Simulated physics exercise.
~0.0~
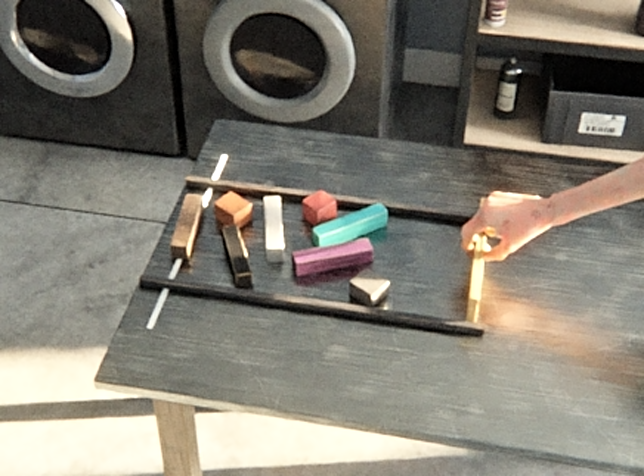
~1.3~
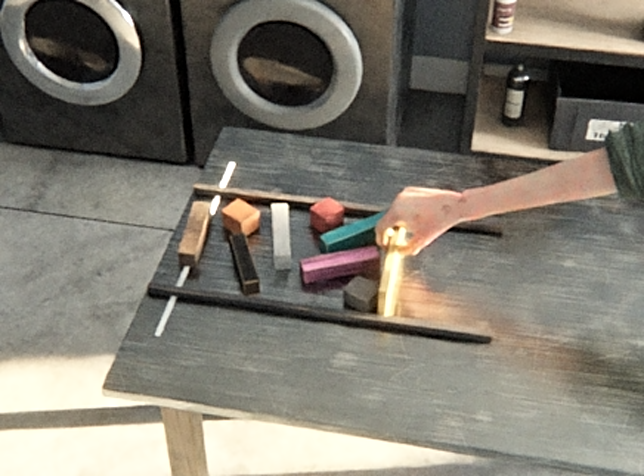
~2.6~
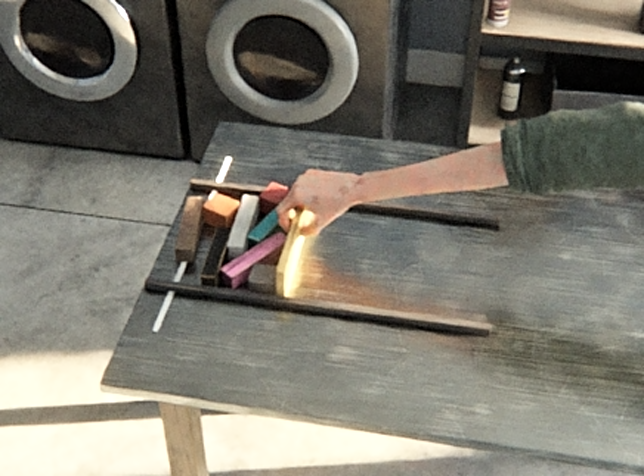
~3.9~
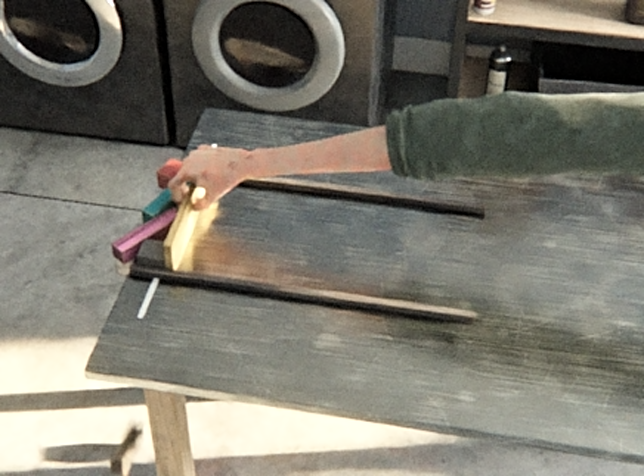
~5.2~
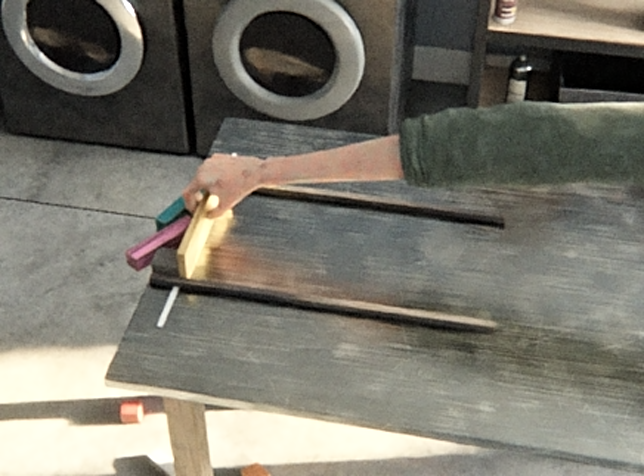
A hand in a green sleeve grips an upright yellow board on a dark wooden table, viewed from above at a slight sway, with front-loading washing machines behind and shelves at right. Between two dark rails lie brown, orange, black, white, red, teal, purple and grey pieces, with a white tape strip at the left. The hand slides the board leftward, gathering the loose pieces into a tight cluster. It pushes on to the tape, and pieces spill over the left edge. Finally, red and orange blocks lie below on the floor, while the teal and purple bars jut over the edge.
